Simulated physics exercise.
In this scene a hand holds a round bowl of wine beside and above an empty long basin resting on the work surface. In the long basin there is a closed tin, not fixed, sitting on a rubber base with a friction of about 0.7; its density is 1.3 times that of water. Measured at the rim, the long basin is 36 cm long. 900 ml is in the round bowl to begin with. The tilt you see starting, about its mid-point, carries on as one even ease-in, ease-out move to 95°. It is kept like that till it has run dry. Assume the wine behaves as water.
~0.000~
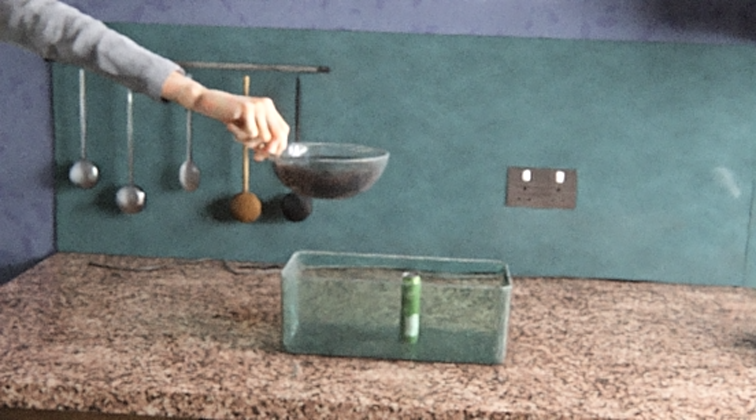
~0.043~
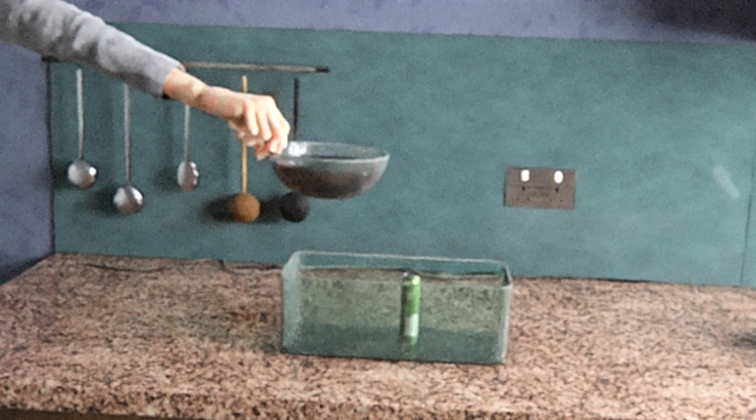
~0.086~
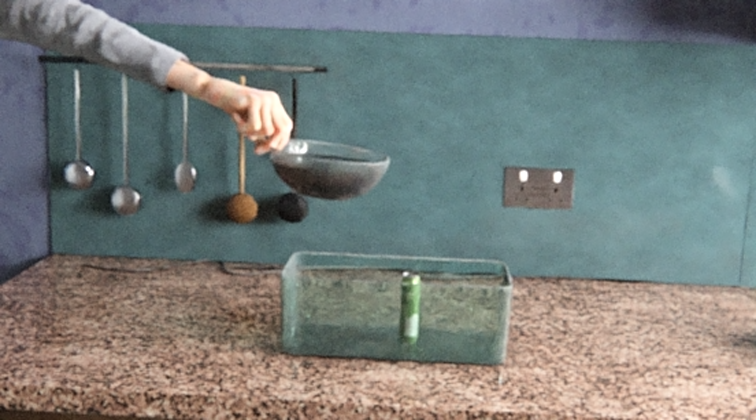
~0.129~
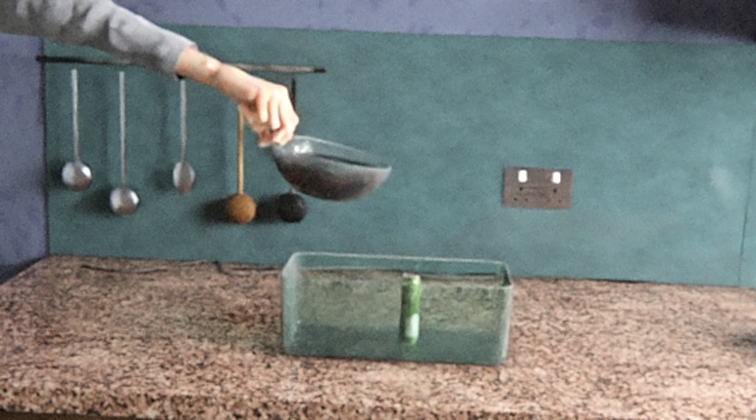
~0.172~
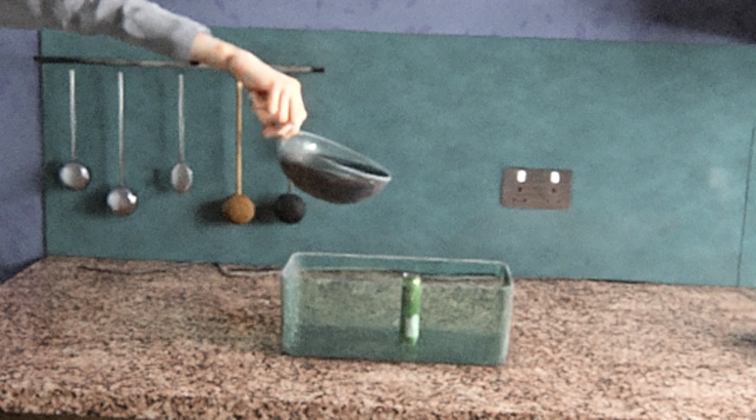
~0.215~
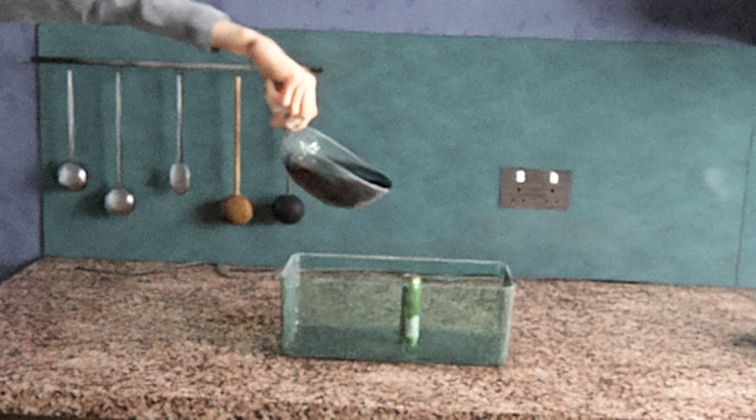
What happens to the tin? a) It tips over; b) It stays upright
Option b: It stays upright.
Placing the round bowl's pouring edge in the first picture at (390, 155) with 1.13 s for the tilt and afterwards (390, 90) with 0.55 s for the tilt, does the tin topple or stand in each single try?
In the first try it remains standing; in the second it remains standing.
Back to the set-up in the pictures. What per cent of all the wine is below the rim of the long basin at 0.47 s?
44 %, more or less.
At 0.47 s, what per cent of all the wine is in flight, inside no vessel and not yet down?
Estimate: Some 48 % of the total.
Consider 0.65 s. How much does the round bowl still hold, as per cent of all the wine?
Close to 0 in a hundred.
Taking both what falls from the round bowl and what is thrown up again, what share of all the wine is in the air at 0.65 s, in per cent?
Close to 3 in every hundred parts.
After 0.47 s the tilt is 90° and 8 per cent is still to pour; the tin stands where it began.
After 0.65 s the tilt is 95° and 0 per cent is still to pour; the tin stands where it began.
After 0.84 s the tilt is 95° and 0 per cent is still to pour; the tin stands where it began.
After 1.05 s the tilt is 95° and 0 per cent is still to pour; the tin stands where it began.
In the end the tin stands where it began.
